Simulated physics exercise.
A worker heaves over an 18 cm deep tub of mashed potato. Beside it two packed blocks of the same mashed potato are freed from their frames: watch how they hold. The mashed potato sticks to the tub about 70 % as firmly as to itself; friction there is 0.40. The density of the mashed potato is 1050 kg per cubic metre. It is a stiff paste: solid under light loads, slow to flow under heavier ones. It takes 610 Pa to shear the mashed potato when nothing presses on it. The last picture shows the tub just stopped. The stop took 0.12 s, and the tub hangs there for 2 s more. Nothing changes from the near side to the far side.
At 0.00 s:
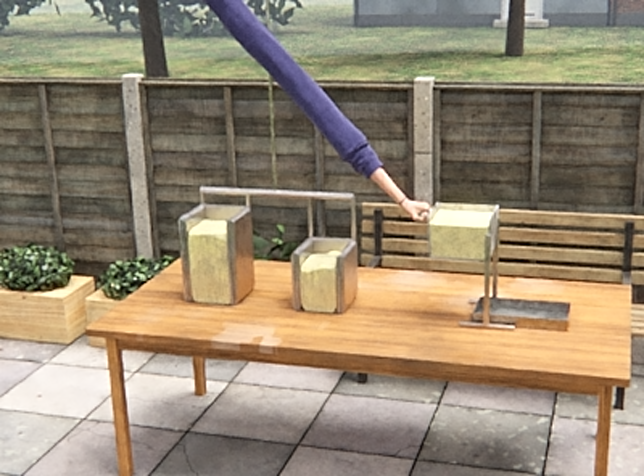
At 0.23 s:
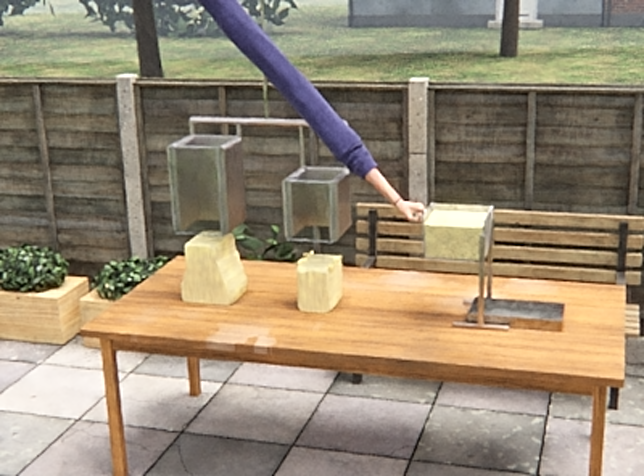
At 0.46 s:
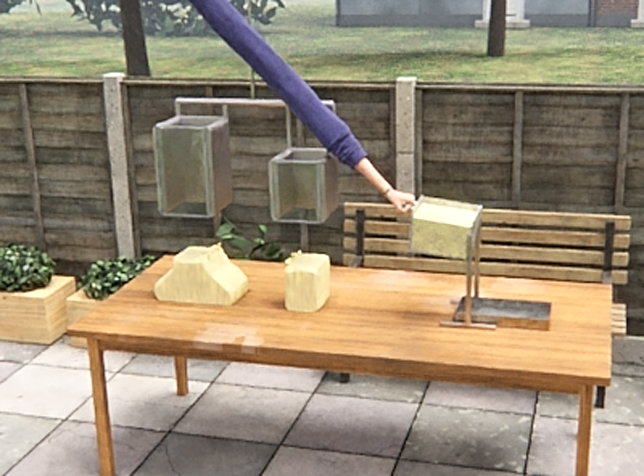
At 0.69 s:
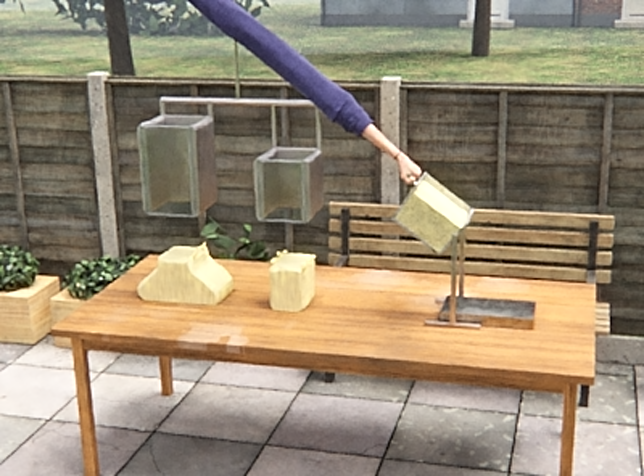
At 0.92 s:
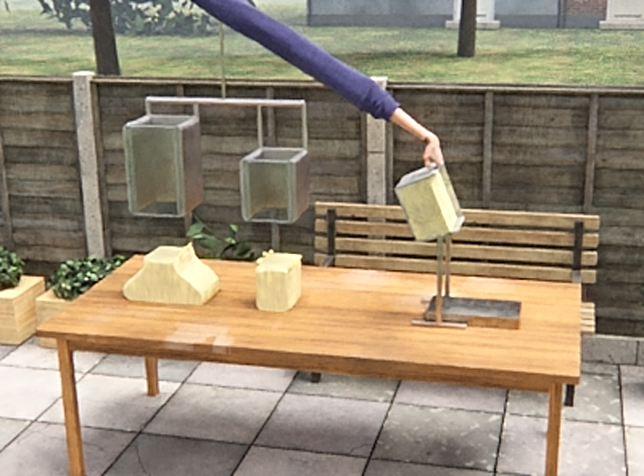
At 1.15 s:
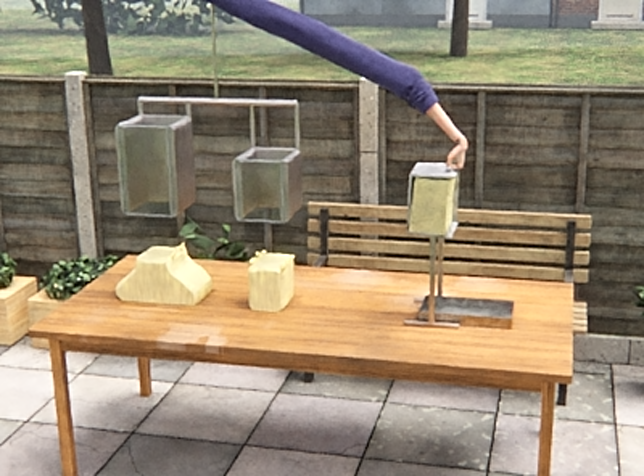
On a paved patio backed by a wooden fence and grass, seen from slightly above as the view drifts right, a wooden table stands before a bench. Two pale yellow blocks sit in grey open casings at left, and a purple-sleeved arm holds a tub of the same stuff at right. The casings lift, the taller block slumps into a low mound while the smaller keeps its height, then the hand turns the tub onto its side.
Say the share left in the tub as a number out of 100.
It comes to some 44 %.
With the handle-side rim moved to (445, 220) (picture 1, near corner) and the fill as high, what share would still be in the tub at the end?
In that case some 100 per cent.
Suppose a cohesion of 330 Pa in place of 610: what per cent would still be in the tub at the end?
In that case some 35 per cent.
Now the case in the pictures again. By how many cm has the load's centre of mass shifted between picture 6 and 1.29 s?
About 3 cm.
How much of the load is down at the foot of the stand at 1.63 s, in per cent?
Some 0 per cent.
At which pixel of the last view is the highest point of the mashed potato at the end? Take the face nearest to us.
At about (424, 211).
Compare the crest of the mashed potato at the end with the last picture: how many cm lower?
About 14 cm.
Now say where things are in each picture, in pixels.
Handle-side rim at (429, 217), tilt 0 degrees; crest of the mashed potato at (483, 226); block heights 35 cm, 22 cm (left to right), in the first picture.
Handle-side rim at (424, 217), tilt 0 degrees; crest of the mashed potato at (477, 227); block heights 30 cm, 22 cm (left to right), in the second picture.
Handle-side rim at (414, 210), tilt 7 degrees; crest of the mashed potato at (417, 217); block heights 23 cm, 22 cm (left to right), in the third picture.
Handle-side rim at (418, 186), tilt 37 degrees; crest of the mashed potato at (416, 193); block heights 22 cm, 22 cm (left to right), in the fourth picture.
Handle-side rim at (436, 175), tilt 68 degrees; crest of the mashed potato at (430, 179); block heights 22 cm, 22 cm (left to right), in the fifth picture.
Handle-side rim at (454, 178), tilt 92 degrees; crest of the mashed potato at (419, 179); block heights 22 cm, 22 cm (left to right), in the sixth picture.
After 1.29 s, the tub is at 92 degrees and holds 96 %.
After 1.46 s, the tub is at 92 degrees and holds 66 %.
After 1.63 s, the tub is at 92 degrees and holds 45 %.
After 1.80 s, the tub is at 92 degrees and holds 44 %.
After 3.15 s, the tub is at 92 degrees and holds 44 %.
